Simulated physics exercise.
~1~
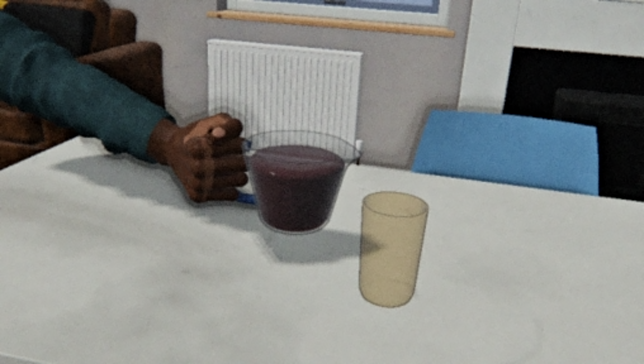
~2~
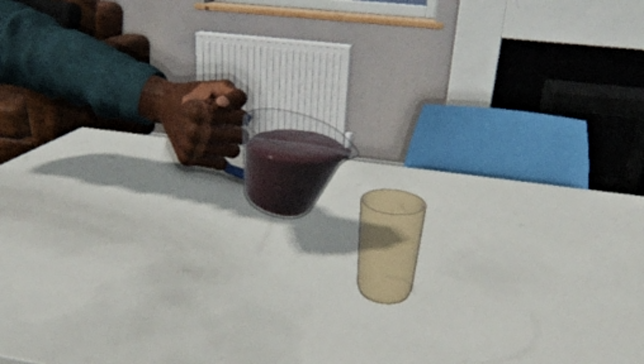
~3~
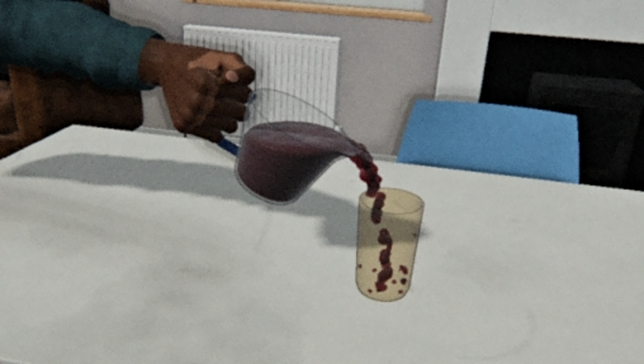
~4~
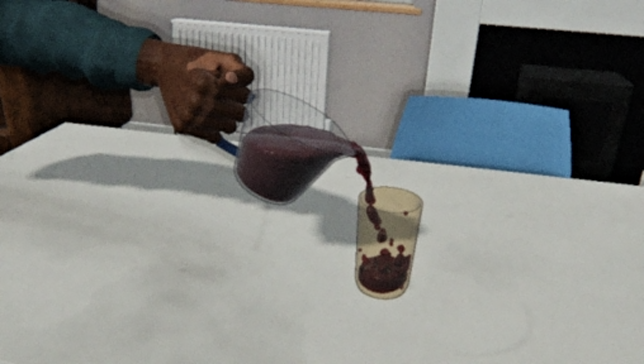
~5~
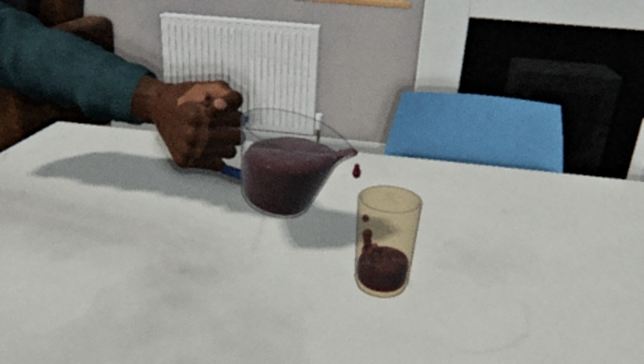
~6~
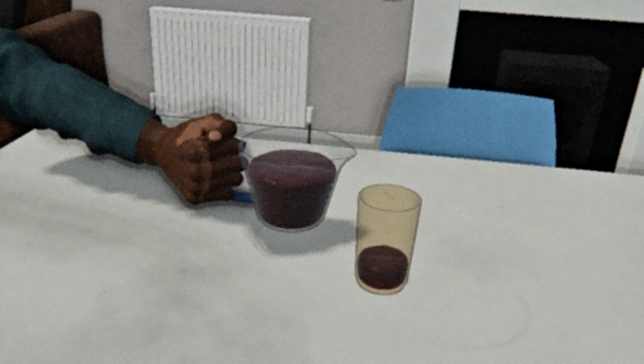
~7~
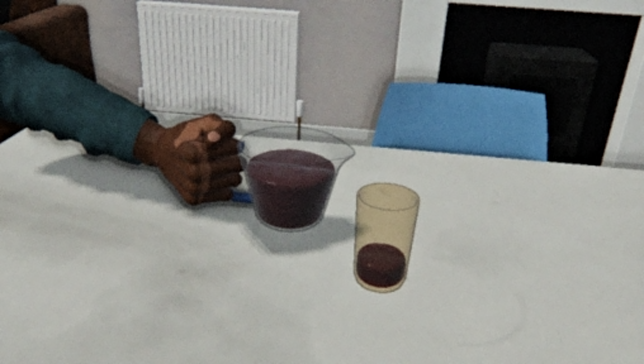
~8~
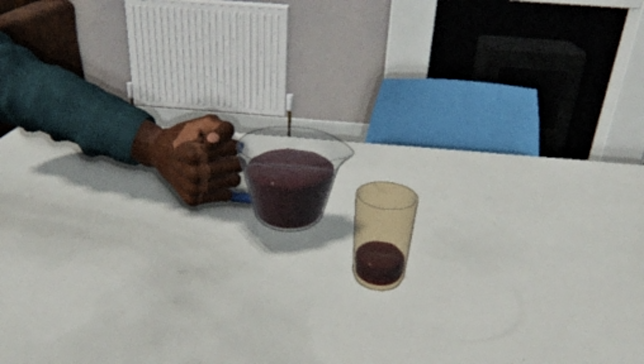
A hand tilts a measuring jug, pours dark red wine into a glass, then levels it.
